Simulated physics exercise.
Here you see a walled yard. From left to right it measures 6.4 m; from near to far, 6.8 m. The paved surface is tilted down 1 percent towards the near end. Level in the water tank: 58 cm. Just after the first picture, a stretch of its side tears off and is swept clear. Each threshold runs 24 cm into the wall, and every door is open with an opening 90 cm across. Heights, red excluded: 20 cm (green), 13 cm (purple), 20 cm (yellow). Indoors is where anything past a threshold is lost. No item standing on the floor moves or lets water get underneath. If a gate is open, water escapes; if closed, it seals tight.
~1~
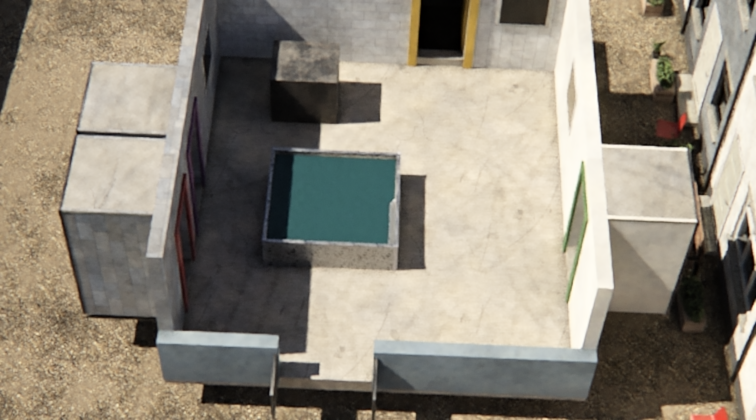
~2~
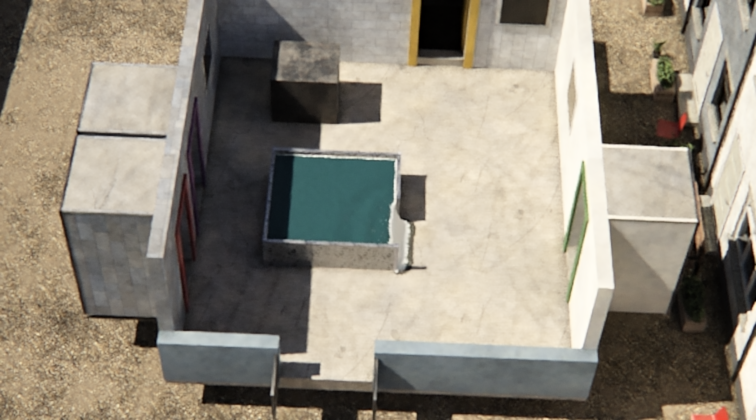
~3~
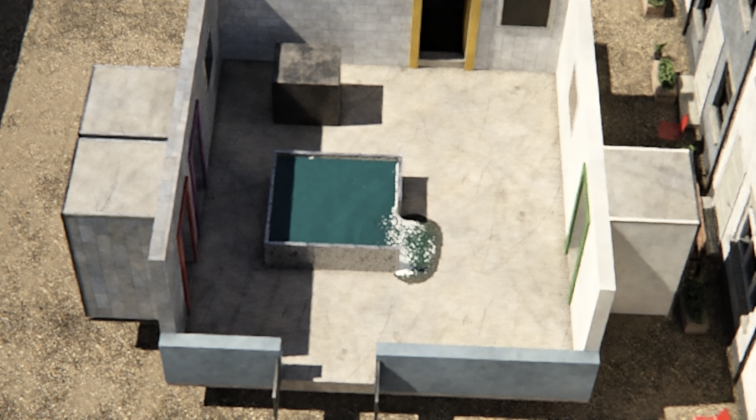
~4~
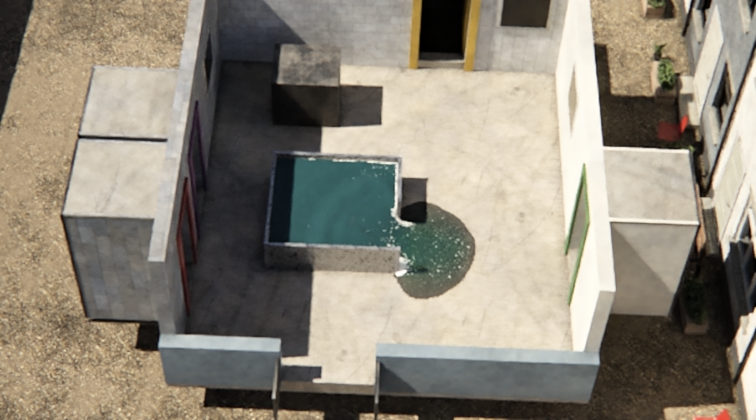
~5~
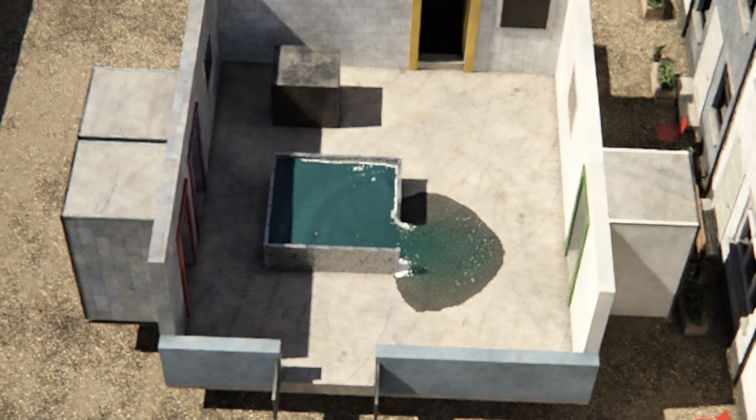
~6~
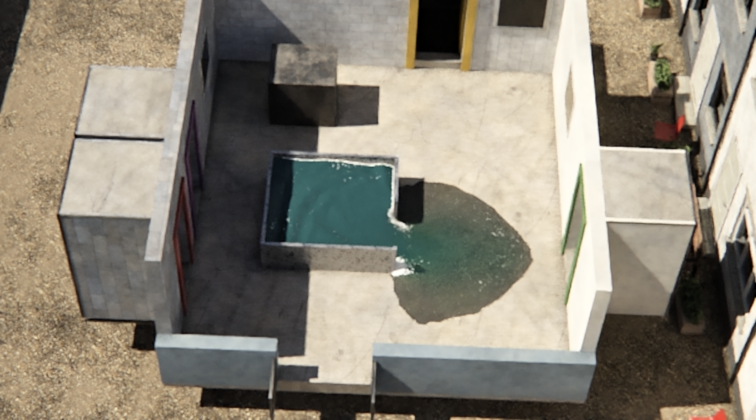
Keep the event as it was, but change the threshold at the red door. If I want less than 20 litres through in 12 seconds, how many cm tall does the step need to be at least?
You would need about 6.5 cm.
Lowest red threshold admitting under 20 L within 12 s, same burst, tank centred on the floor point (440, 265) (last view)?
Minimum: Approx. 8.0 cm.
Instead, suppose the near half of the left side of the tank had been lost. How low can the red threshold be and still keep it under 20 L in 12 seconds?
I'd say close to 25 cm.
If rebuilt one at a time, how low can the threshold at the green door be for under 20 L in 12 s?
Roughly 20 cm at the green door.
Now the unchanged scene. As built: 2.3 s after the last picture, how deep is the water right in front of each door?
In cm - green: 21, red: 0, purple: 0, yellow: 0.
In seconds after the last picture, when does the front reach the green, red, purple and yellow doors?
Green: 0.2 s; red: 5.5 s; purple: 6.5 s; yellow: 3.4 s.
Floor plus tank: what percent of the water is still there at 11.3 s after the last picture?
Some 94 %.
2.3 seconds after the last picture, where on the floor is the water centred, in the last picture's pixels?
The centre of all the water is around (418, 247).
Then, 0.7 s after the last picture water covers 25 % of the floor, deepest (32 cm) near (403, 255); it has not reached the red door.
Then, 2.3 s after the last picture water covers 35 % of the floor, deepest (30 cm) near (564, 332); it has not reached the red door.
Then, 11.3 s after the last picture water covers 95 % of the floor, deepest (10 cm) near (533, 378); 6 cm at the red door, 16 litres in over its 7 cm threshold.
At the red door as built, the water peaked near 11 cm, 6.5 s after the last picture.
Run again over the same 12 s with other heights there, 37 litres in over 5.5 cm, 11 litres over 7.5 cm. The limit of 20 litres is kept from about 6.5 cm up.
